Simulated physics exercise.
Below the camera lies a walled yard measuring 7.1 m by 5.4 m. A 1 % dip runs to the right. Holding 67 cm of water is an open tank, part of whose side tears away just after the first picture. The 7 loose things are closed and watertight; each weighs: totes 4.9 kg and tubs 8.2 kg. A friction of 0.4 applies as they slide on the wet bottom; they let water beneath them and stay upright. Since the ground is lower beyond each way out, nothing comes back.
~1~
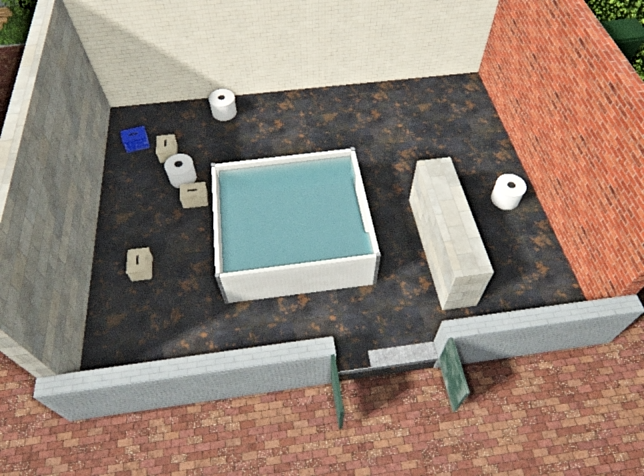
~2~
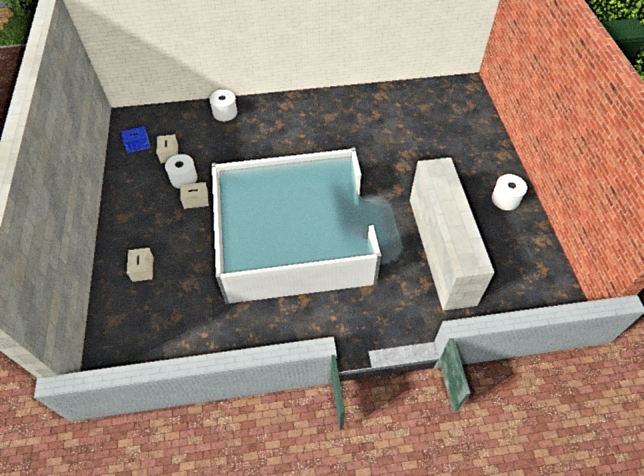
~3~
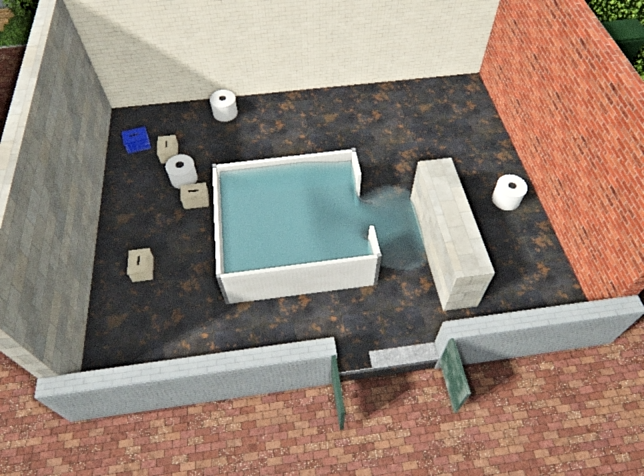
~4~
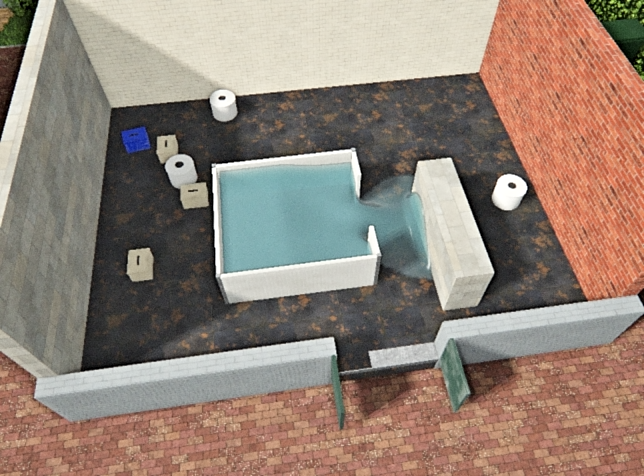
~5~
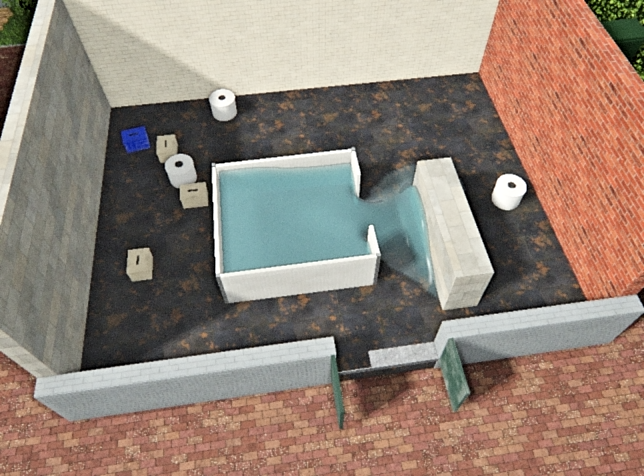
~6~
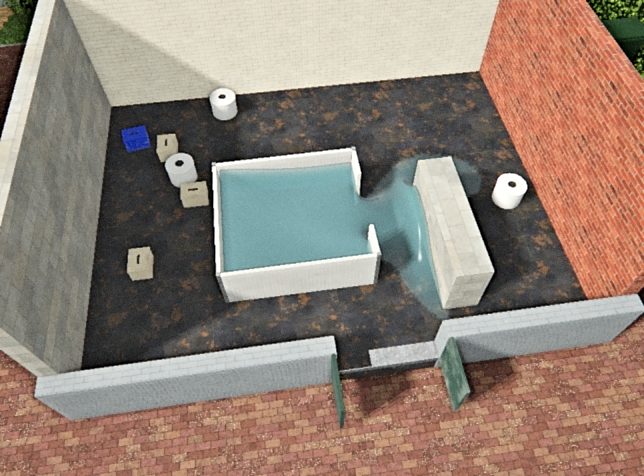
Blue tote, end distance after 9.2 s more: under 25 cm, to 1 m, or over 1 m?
Under 25 cm.
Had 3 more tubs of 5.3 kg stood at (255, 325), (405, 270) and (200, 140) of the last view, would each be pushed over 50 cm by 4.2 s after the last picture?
Lab note - in order: Below threshold / above threshold / below threshold.
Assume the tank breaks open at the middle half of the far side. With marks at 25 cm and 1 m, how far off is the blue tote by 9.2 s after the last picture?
Had it gone that way, the blue tote would be borne far.
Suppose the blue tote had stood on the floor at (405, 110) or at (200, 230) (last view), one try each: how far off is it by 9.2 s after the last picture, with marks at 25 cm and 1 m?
Swept far; nearly still.
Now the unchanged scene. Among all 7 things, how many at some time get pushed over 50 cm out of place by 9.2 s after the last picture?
That comes to 1.
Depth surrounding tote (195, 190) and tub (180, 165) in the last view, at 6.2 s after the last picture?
Around 1 cm and 2 cm.
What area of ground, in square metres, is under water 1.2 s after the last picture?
Near 19 m2 in all.
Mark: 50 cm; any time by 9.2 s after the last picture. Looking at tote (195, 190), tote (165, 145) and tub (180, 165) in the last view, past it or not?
Well, going one by one, it's not that far, not that far and not that far.
Then, 1.2 s after the last picture the blue tote is near (134, 134), 0.0 m from its start, aground; 0 of 7 are out; 0 afloat.
Then, 3.8 s after the last picture the blue tote is near (134, 134), 0.0 m from its start, aground; 0 of 7 are out; 0 afloat.
Then, 6.2 s after the last picture the blue tote is near (134, 134), 0.0 m from its start, aground; 0 of 7 are out; 1 afloat.
Then, 9.2 s after the last picture the blue tote is near (134, 134), 0.0 m from its start, aground; 0 of 7 are out; 1 afloat.
